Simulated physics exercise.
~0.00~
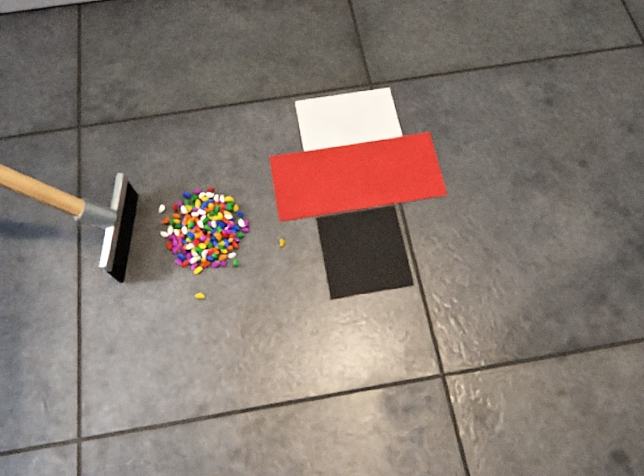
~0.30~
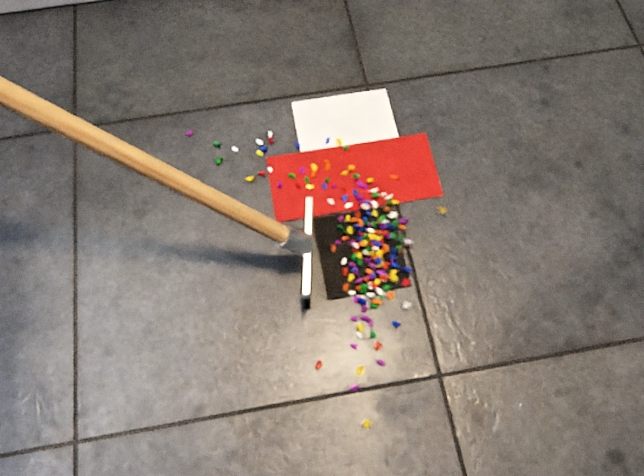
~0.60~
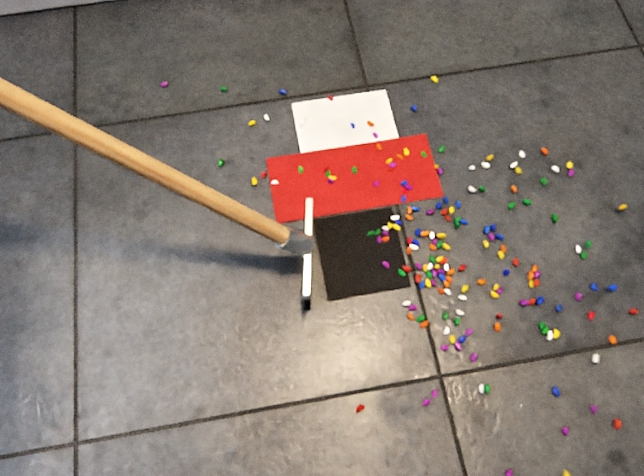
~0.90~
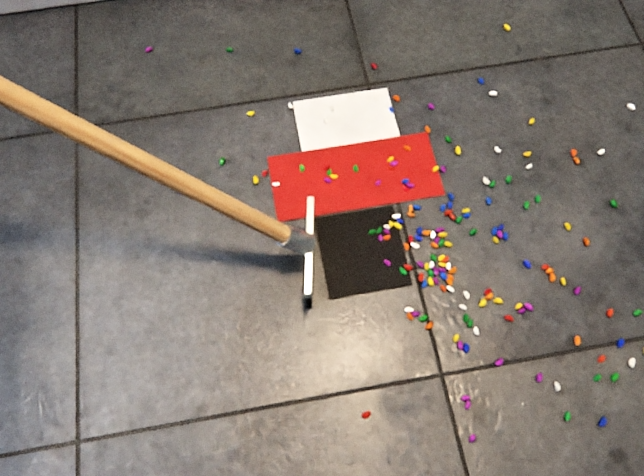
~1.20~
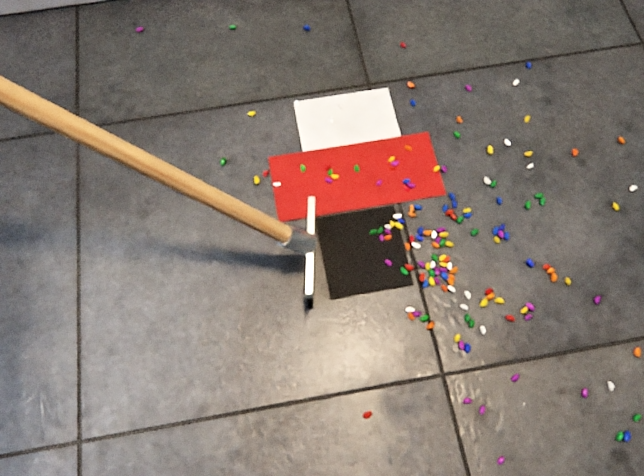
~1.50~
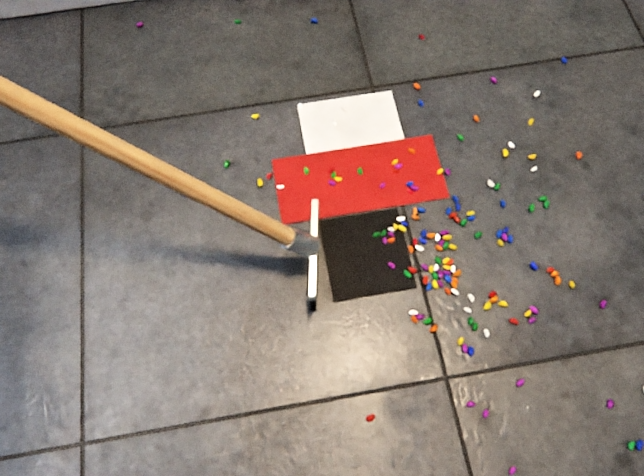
Colourful jelly beans being swept rightward by a squeegee across red and black mats, scattering mostly onto grey floor tiles beyond.
